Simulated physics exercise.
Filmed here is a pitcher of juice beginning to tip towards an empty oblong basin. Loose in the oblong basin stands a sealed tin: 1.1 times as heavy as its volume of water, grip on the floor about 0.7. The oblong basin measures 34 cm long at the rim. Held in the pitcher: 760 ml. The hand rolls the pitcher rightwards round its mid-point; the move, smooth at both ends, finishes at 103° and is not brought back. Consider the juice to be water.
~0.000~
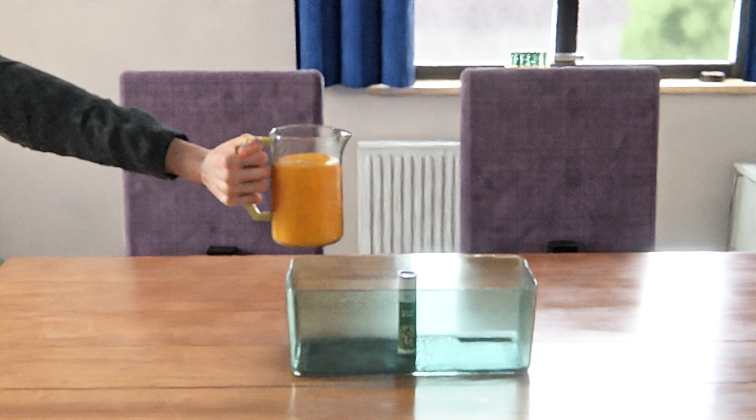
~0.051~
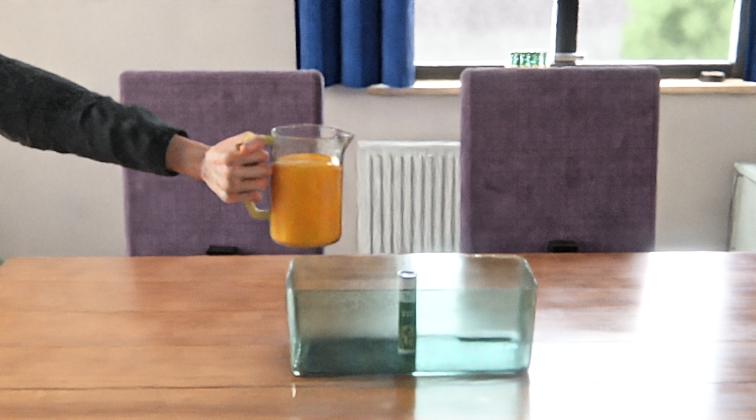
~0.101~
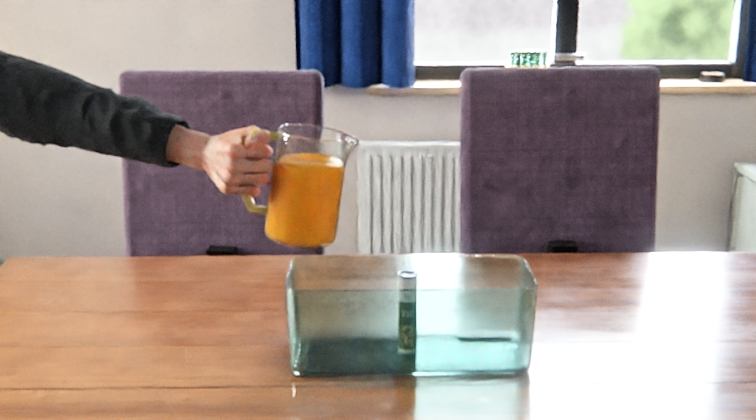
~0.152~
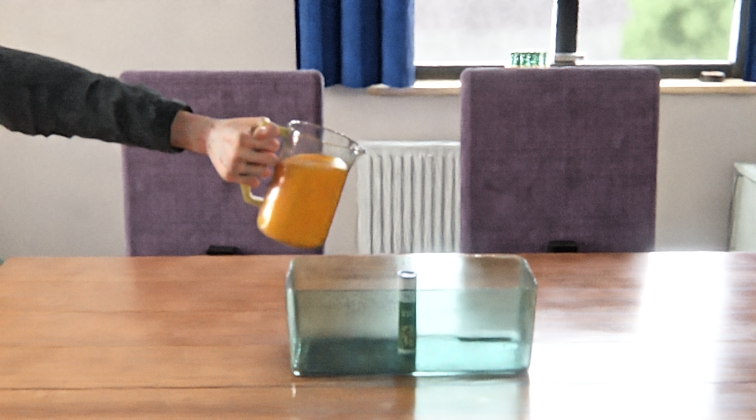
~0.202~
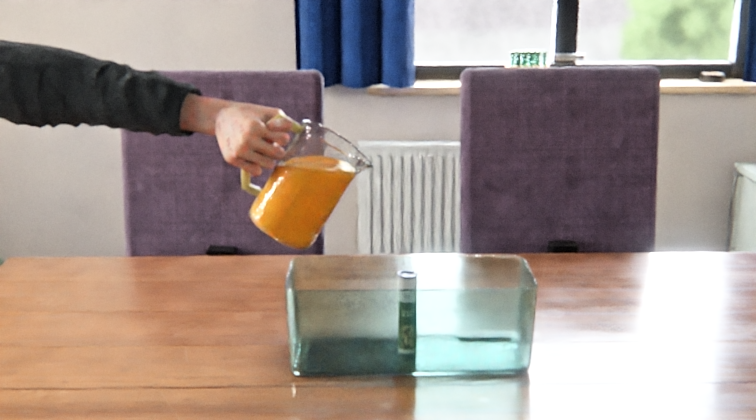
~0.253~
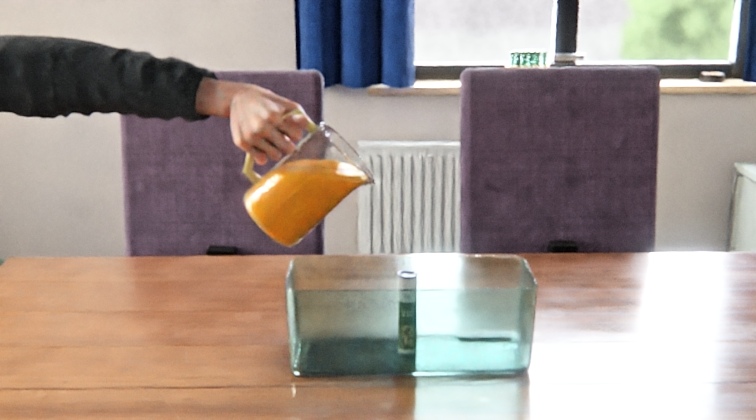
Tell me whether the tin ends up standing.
It does not; it falls.
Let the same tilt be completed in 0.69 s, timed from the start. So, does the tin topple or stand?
It tumbles over, then.
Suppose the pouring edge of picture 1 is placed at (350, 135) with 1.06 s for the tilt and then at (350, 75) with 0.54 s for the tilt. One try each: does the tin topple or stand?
Run one: It tumbles. Run two: It does not tip.
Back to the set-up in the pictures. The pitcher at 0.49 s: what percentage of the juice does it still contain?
Around 70 percent.
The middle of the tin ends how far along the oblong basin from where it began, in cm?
Roughly 8.5 cm.
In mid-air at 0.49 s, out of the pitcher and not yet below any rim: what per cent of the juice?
Some 20 % is the figure.
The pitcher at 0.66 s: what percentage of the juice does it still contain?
Near 30 percent, more or less.
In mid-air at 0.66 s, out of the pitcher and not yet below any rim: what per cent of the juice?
I'd put it at about 18 per cent of the liquid.
By 0.49 s the tilt is 101° and 70 per cent is still to pour; the tin stands where it began.
By 0.66 s the tilt is 103° and 30 per cent is still to pour; the tin leans 19°.
By 0.84 s the tilt is 103° and 11 per cent is still to pour; the tin lies on its side.
By 1.04 s the tilt is 103° and 3 per cent is still to pour; the tin lies on its side.
At rest the tin lies on its side.
